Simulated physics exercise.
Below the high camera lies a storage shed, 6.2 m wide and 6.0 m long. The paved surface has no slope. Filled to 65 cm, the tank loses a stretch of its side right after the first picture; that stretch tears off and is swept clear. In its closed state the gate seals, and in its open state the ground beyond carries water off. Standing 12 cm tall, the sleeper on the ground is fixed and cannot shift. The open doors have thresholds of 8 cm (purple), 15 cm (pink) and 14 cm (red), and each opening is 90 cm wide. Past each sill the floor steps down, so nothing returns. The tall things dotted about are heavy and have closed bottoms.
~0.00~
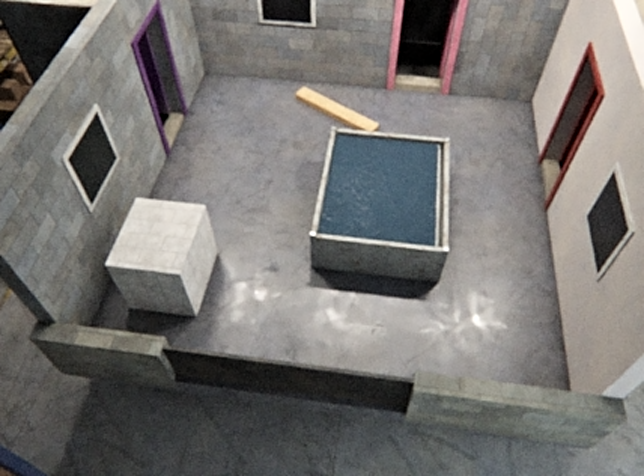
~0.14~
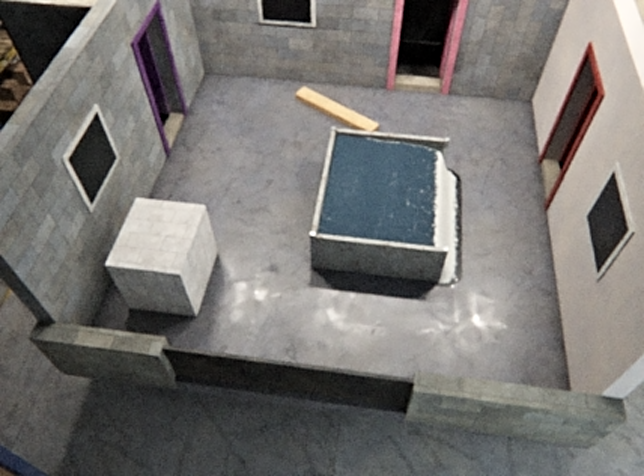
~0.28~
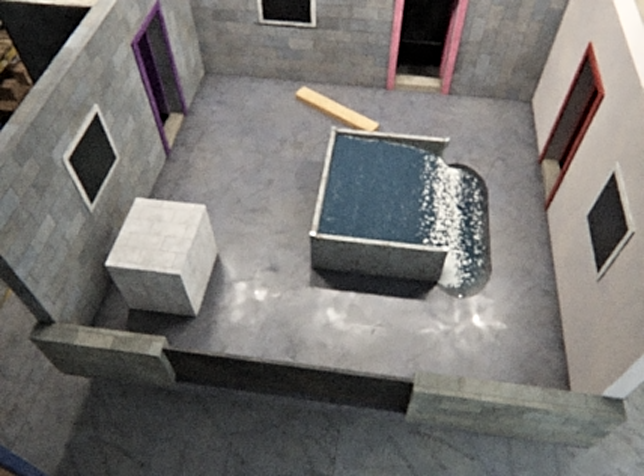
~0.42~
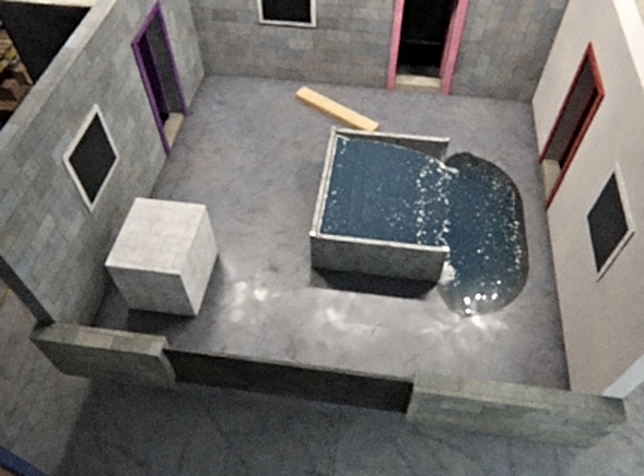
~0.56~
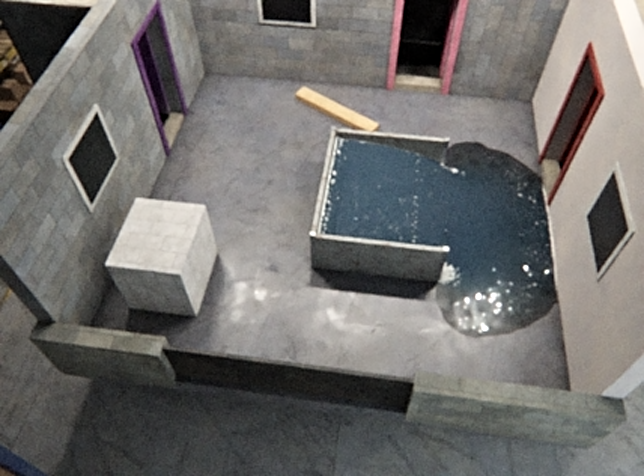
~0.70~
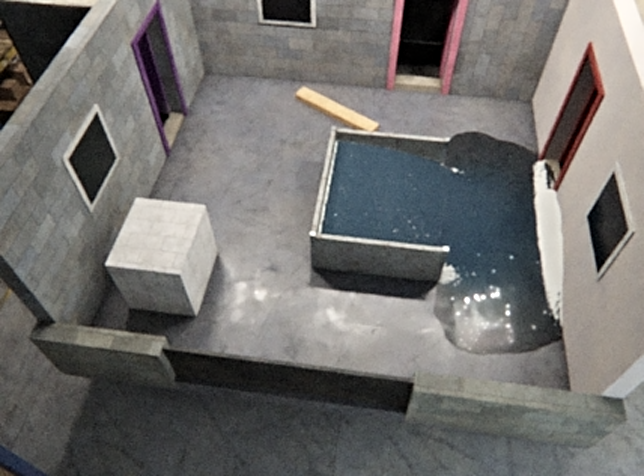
Dark water poured out of the right side of a square tank in a grey-walled room, spreading across the floor in a widening pool until it reached the right wall beside the red-framed doorway.
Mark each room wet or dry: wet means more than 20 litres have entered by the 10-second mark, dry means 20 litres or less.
Purple door: Dry; pink door: Dry; red door: Wet.
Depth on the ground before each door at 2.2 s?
In centimetres, the purple door gives 0, the pink door 1 and the red door 27.
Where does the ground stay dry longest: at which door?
The purple door.
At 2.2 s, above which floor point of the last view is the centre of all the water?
Pixel position near (468, 234).
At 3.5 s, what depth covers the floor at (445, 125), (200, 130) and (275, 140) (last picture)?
Spot by spot: Some 6, 0, then 0 cm.
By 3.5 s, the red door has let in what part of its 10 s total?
About 100 per cent.
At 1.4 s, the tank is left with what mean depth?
28 cm.
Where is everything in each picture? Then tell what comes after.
The tank at (384, 188) is whole and still, 65 cm deep, in the first picture.
Water pours out at (438, 214) and has run 1.1 m, to (443, 171); deepest outside 28 cm, 65 cm at the tank's back, in the second picture.
Water pours out at (438, 215) and has run 1.3 m, to (458, 167); deepest outside 33 cm, 65 cm at the tank's back, in the third picture.
The front is at (487, 165), 1.6 m from the gap at (438, 216); 3.1 m2 of floor is under water; 60 cm left at the back of the tank, in the fourth picture.
The front is at (540, 183), 2.0 m from the gap at (438, 216); 4.7 m2 of floor is under water; 55 cm left at the back of the tank, in the fifth picture.
Water pours out at (438, 216) and has run 2.3 m, to (537, 157); deepest outside 53 cm, 55 cm at the tank's back, in the sixth picture.
After 1.4 s water covers 20 % of the floor and is deepest (45 cm) near (543, 238); purple door not reached, pink door not reached, red door 33 cm at the sill, 47 L in.
After 2.2 s water covers 25 % of the floor and is deepest (40 cm) near (563, 402); purple door not reached, pink door not reached, red door 27 cm at the sill, 121 L in.
After 3.5 s water covers 55 % of the floor and is deepest (24 cm) near (528, 113); purple door not reached, pink door 11 cm at the sill, 0 L in, red door 15 cm at the sill, 155 L in.
After 6.0 s water covers 90 % of the floor and is deepest (18 cm) near (360, 92); purple door 6 cm at the sill, 0 L in, pink door 8 cm at the sill, 0 L in, red door 8 cm at the sill, 156 L in.
After 10.0 s water covers 95 % of the floor and is deepest (10 cm) near (270, 103); purple door 5 cm at the sill, 0 L in, pink door 7 cm at the sill, 0 L in, red door 5 cm at the sill, 156 L in.
